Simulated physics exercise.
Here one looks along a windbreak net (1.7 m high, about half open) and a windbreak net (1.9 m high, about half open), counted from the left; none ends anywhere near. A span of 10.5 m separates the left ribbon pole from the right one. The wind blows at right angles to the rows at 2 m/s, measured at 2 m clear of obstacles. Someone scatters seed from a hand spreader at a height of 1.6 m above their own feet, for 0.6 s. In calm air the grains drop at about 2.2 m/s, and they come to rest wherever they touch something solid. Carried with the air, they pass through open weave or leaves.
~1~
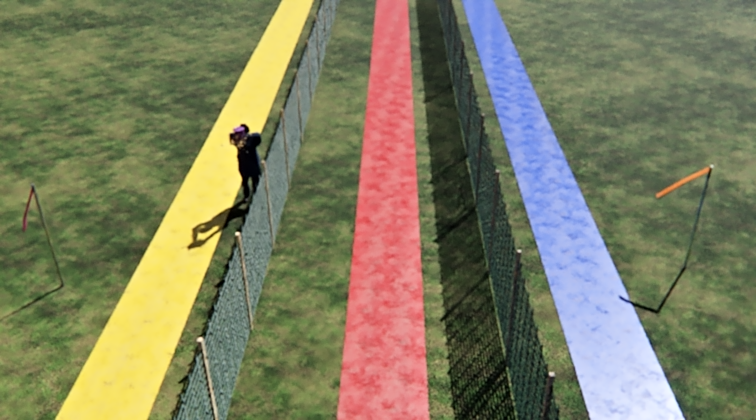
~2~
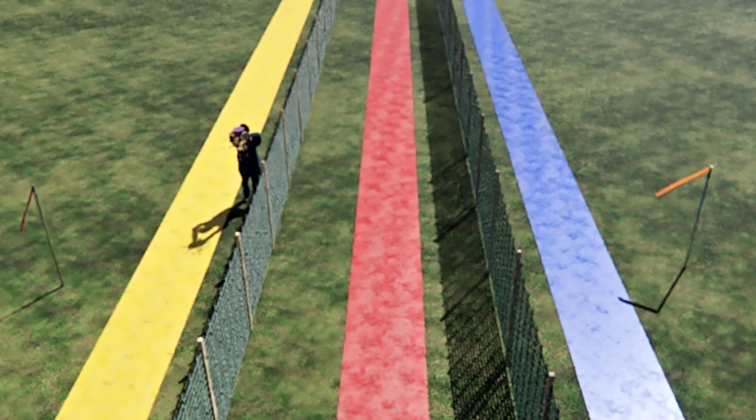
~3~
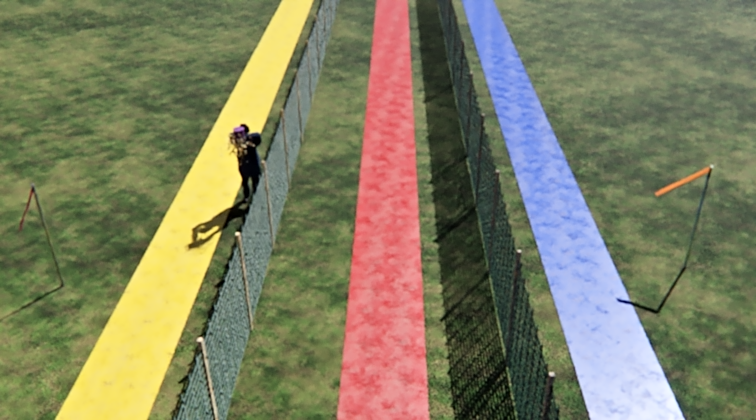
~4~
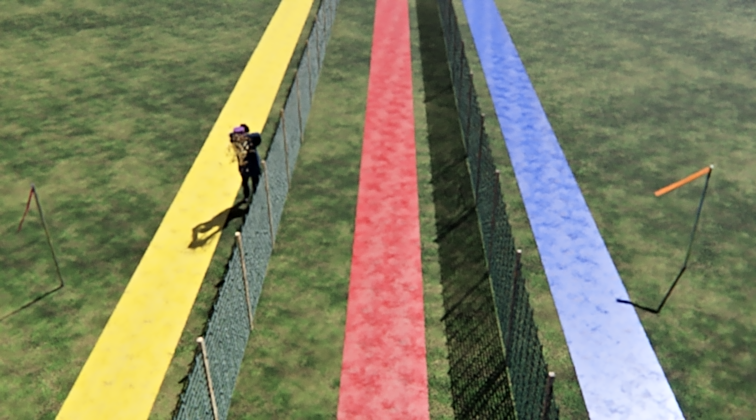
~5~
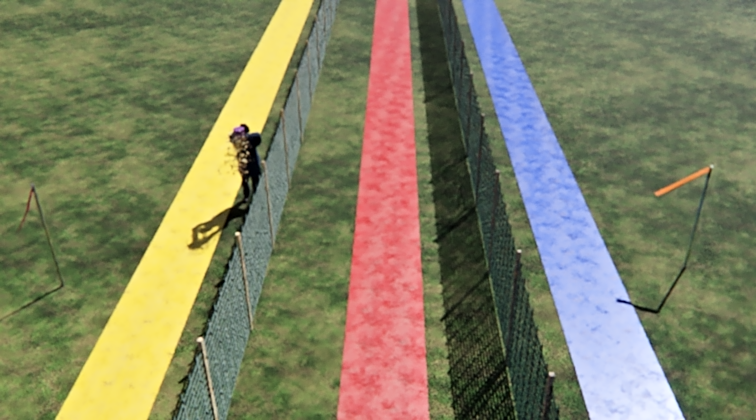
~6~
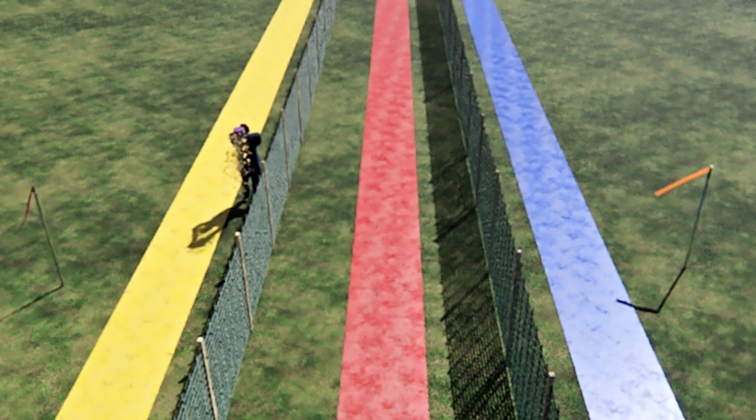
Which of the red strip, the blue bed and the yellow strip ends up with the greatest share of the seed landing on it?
The yellow one.
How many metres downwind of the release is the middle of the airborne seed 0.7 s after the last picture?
It comes to roughly 0.0 m.
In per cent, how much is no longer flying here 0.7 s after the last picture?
About 50 %.
Then, 0.7 s after the last picture, 49 % is no longer flying here, and 8 % lies on the yellow strip, 0 % on the red strip and 0 % on the blue bed; the middle of what still flies is 0.5 m above the low ground, near (233, 197).
Then, 1.5 s after the last picture, 99 % is no longer flying here, and 26 % lies on the yellow strip, 0 % on the red strip and 0 % on the blue bed.
Then, 3.0 s after the last picture, 100 % is no longer flying here, and 27 % lies on the yellow strip, 0 % on the red strip and 0 % on the blue bed.
Then, 7.5 s after the last picture, 100 % is no longer flying here, and 27 % lies on the yellow strip, 0 % on the red strip and 0 % on the blue bed.
Then, 44.5 s after the last picture, 100 % is no longer flying here, and 27 % lies on the yellow strip, 0 % on the red strip and 0 % on the blue bed.
